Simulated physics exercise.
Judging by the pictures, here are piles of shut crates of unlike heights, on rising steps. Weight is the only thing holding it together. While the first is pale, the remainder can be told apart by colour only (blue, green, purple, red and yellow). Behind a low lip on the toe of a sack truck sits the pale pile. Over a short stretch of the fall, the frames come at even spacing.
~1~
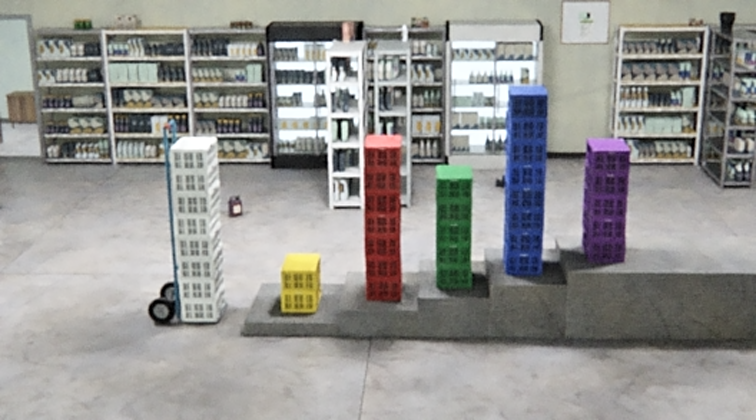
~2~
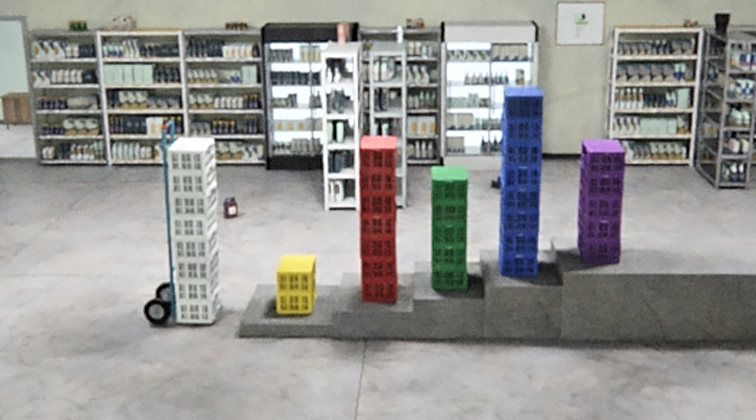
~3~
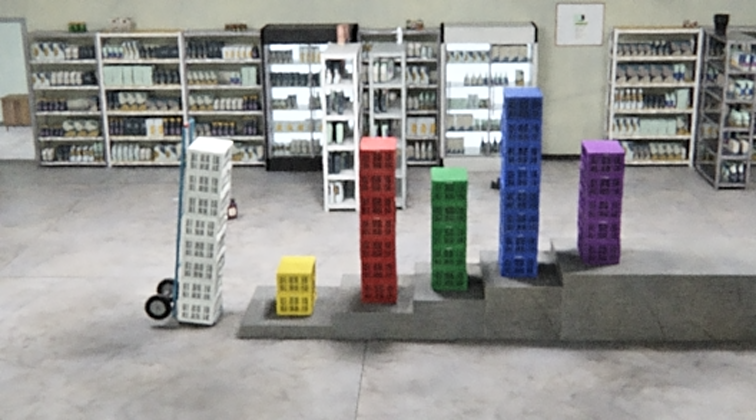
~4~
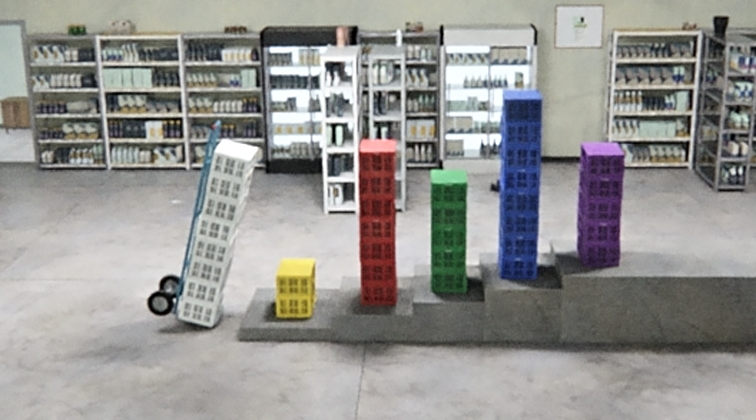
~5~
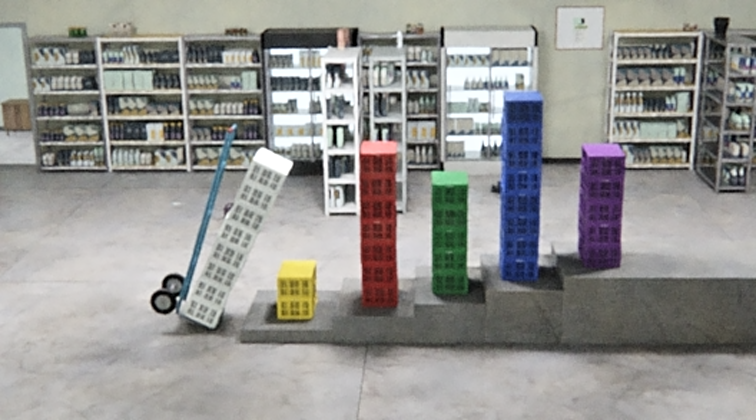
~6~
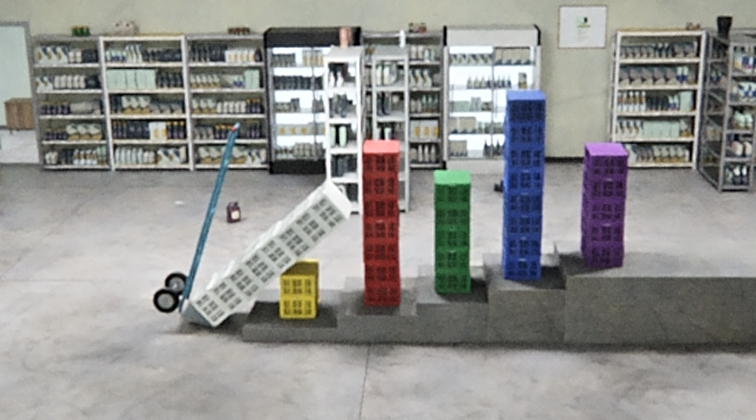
White crate stack on a blue hand truck tilting right, leaning steeply over a short yellow stack beside taller coloured stacks on steps.
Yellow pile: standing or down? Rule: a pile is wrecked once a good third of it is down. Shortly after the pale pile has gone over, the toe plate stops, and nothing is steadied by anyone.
Standing.
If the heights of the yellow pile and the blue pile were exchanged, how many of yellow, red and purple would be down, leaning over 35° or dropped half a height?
Pieces down at the end - yellow: 7, red: 3, purple: 0.
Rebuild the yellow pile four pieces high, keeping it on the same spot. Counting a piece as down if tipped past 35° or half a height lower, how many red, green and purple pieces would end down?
The counts are red 0, green 0 and purple 0.
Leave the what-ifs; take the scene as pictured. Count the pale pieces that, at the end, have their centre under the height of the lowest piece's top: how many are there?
1 in all.
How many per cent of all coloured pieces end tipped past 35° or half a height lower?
Around 0 percent.
Soon after the last picture, 8 of the pale pile down; none of the 2 yellow crates down (0 of 27 in all colours); top yellow crate unmoved.
A little later, 8 of the pale pile down; none of the 2 yellow crates down (0 of 27 in all colours); top yellow crate shifted a little; top red crate shifted half its height.
At rest, 8 of the pale pile down; none of the 2 yellow crates down (0 of 27 in all colours); top yellow crate unmoved; top red crate shifted a little. As the last picture would show them, middles, top yellow crate near (301, 278), top red crate near (388, 157).
